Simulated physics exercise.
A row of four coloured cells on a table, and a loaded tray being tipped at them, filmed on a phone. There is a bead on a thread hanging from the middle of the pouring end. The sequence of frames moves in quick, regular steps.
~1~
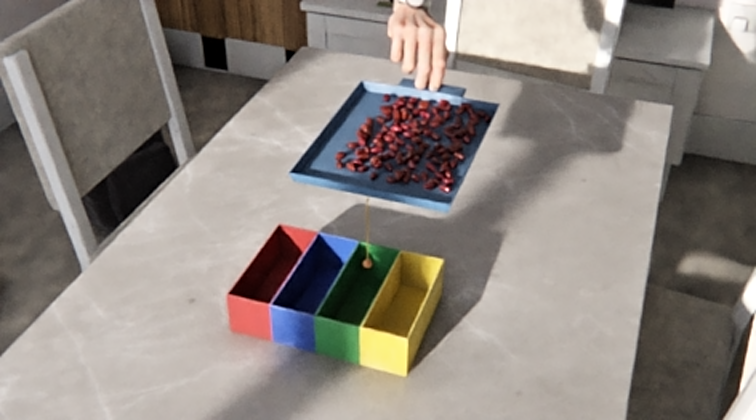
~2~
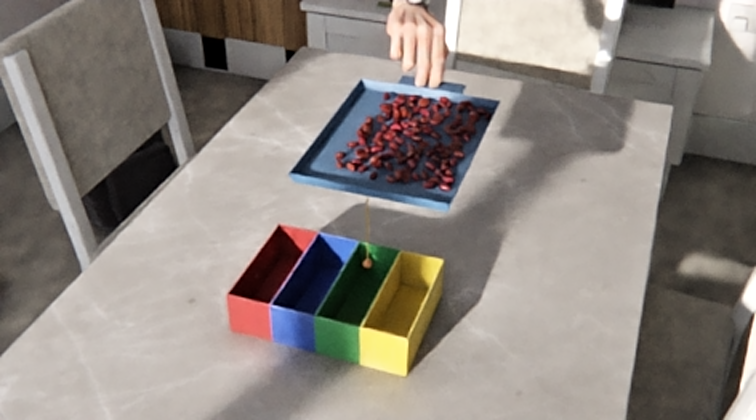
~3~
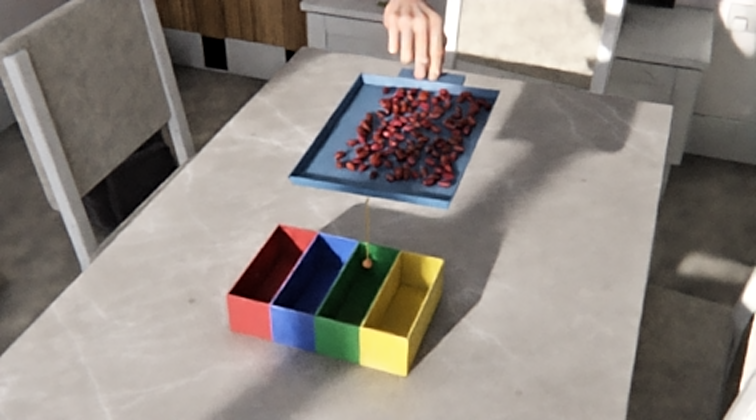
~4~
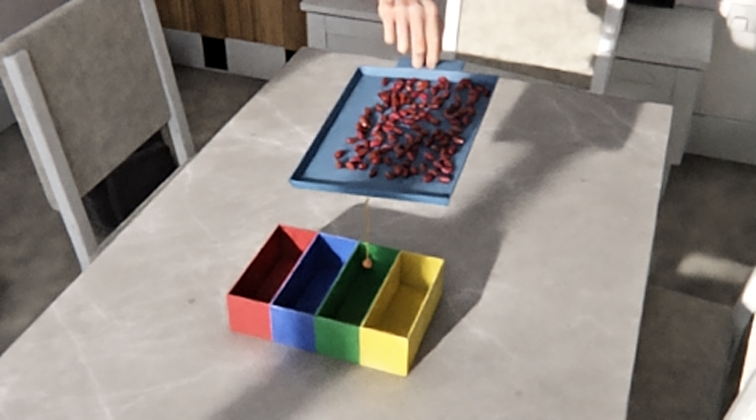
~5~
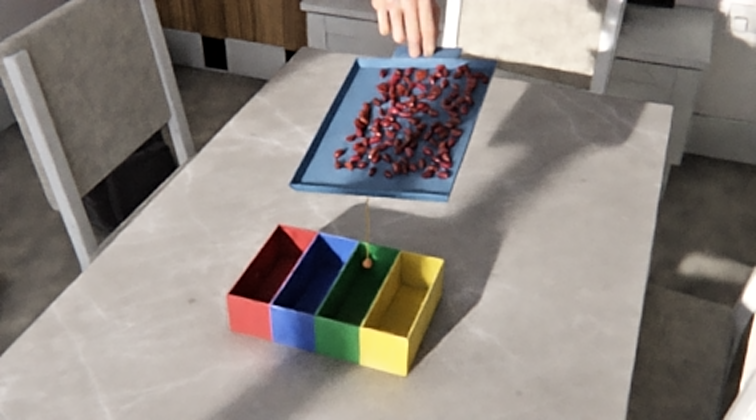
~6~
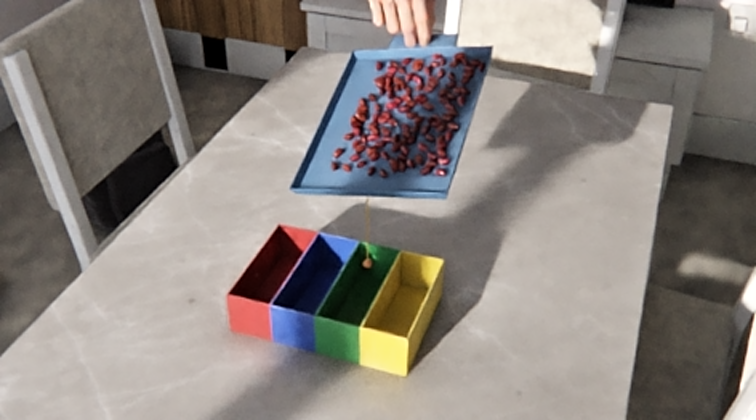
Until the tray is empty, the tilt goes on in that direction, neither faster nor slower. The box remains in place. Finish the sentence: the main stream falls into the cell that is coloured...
The main stream falls into the cell that is coloured blue.
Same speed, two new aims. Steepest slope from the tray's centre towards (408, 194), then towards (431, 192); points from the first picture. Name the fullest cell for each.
Try 1 - the cell in yellow; try 2 - the cell in yellow.
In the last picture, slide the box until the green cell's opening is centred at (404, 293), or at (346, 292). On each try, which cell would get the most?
First try: The red one. Second try: The blue one.
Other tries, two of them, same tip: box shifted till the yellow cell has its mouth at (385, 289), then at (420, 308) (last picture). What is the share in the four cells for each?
You'd see roughly 100 per cent first and roughly 90 per cent second.
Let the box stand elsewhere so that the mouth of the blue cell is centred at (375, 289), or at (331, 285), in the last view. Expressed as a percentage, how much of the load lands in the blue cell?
About 0 and 20 per cent respectively.
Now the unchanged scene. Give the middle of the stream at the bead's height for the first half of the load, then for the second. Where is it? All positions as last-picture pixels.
It passes near (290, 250) first and then near (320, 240).
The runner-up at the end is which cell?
That's that red cell.
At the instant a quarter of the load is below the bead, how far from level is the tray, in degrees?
It's turned some 70 degrees by then.
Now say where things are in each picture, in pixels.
In the first picture, corners of the pouring end near (293, 172) and (448, 203), level; middle of the load near (417, 141), kidney beans; bead on its thread near (367, 264); red cell near (250, 314); blue cell near (293, 325); green cell near (338, 337); yellow cell near (384, 348).
In the second picture, corners of the pouring end near (293, 172) and (448, 202), level; middle of the load near (417, 139).
In the third picture, corners of the pouring end near (293, 175) and (447, 200), tipped barely, lowest at the left corner; middle of the load near (417, 135).
In the fourth picture, corners of the pouring end near (292, 179) and (446, 197), tipped a little, lowest at the left corner; middle of the load near (416, 128).
In the fifth picture, corners of the pouring end near (293, 183) and (445, 194), tipped clearly, lowest at the left corner; middle of the load near (414, 121).
In the sixth picture, corners of the pouring end near (293, 186) and (443, 191), tipped clearly, lowest at the left corner; middle of the load near (412, 116); red cell near (250, 314); blue cell near (293, 325); green cell near (338, 337); yellow cell near (384, 348).
Shortly afterwards, tray tipped steeply; near two thirds on the tray; a little in the red cell; a little in the blue cell; only a few in the green cell; near a quarter falling or outside the box.
Next, tray tipped past a quarter turn; only a few on the tray; near half in the blue cell; near a third in the red cell; only a few in the green cell; only a few falling or outside the box.
Some moments later, tray tipped past a quarter turn; near two thirds in the blue cell; near a third in the red cell; only a few in the green cell.
In the end, tray tipped past a quarter turn; near two thirds in the blue cell; near a third in the red cell; only a few in the green cell; none at all in the yellow cell.
